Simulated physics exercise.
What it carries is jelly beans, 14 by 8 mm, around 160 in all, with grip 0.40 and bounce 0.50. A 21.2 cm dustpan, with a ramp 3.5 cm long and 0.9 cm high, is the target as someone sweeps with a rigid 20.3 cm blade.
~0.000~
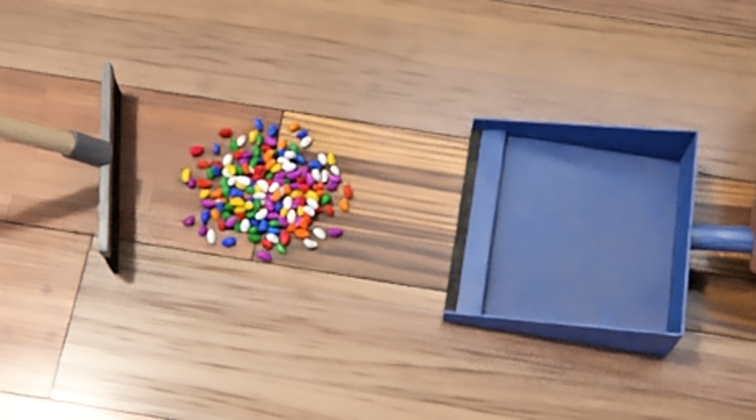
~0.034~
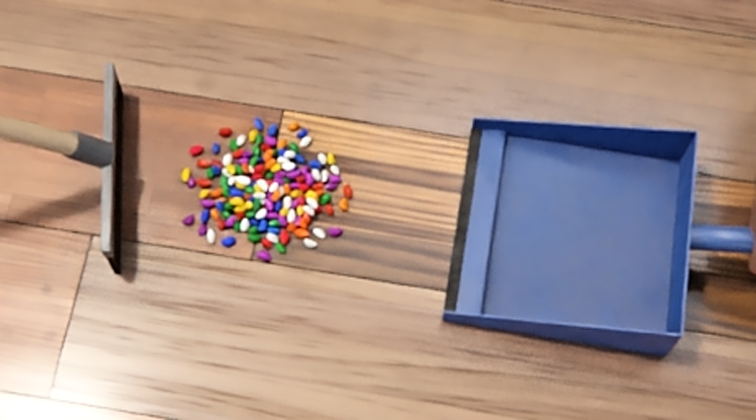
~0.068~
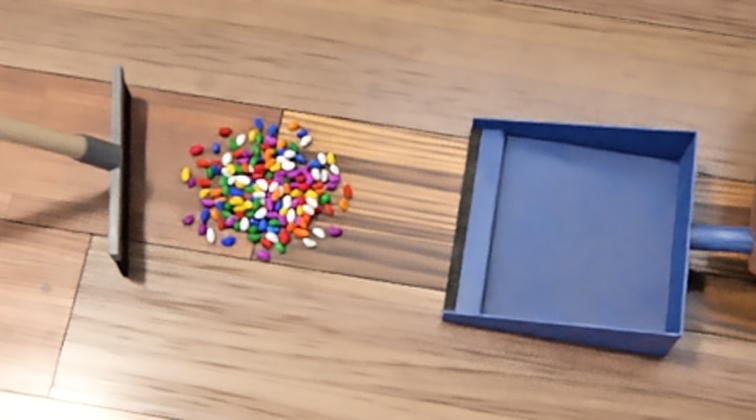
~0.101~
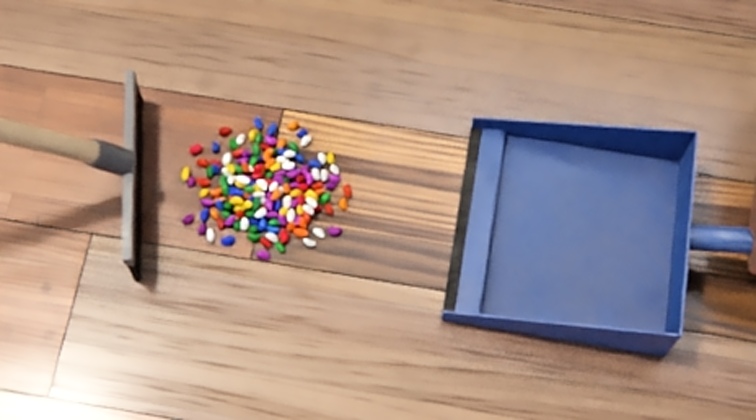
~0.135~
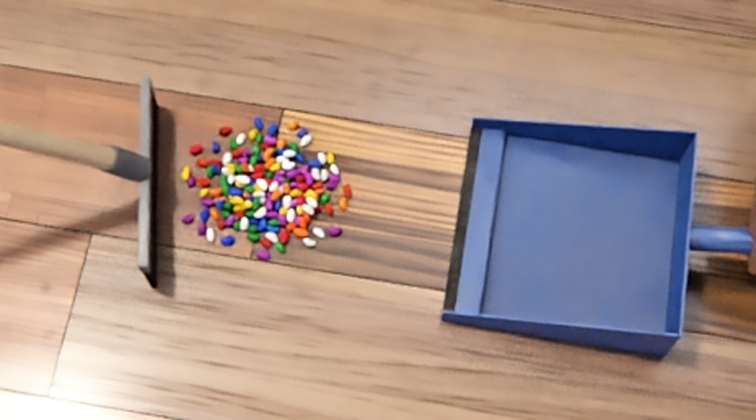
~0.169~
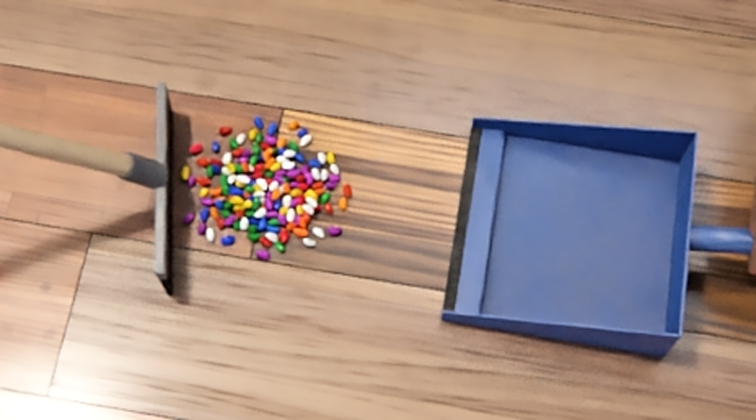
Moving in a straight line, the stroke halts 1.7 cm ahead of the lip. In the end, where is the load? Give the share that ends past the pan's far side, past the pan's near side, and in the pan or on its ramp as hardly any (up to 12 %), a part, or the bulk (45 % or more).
Past the pan's far side: Hardly any; past the pan's near side: Hardly any; in the pan or on its ramp: Hardly any.
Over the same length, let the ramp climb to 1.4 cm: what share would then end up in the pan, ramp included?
I'd put it near 0 per cent, ramp counted.
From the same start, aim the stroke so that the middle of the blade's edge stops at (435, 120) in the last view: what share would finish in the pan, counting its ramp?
Close to 25 in a hundred.
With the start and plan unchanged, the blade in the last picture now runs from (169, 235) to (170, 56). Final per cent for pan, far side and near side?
Per cent by place - pan 25, far side 30, near side 0.
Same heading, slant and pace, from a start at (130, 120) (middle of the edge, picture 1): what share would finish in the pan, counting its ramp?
It would come to about 20 in a hundred.
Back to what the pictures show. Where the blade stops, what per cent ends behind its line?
Estimate: Near 30 %.
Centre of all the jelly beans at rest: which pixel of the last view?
Roughly (423, 210).
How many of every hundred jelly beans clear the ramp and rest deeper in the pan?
Around 0 percent.
Then, at 0.42 s, middle of the blade 17 cm from the lip; 0 % over the lip, far side 0 %, near side 0 %.
After 0.58 s, middle of the blade 9 cm from the lip; 0 % over the lip, far side 5 %, near side 5 %.
After 0.87 s, middle of the blade 4 cm from the lip; 5 % over the lip, far side 5 %, near side 5 %.
In the end, at 1.6 s, far side 5 %, near side 5 %, pan 5 %, in front of the lip or behind the blade 85 %.
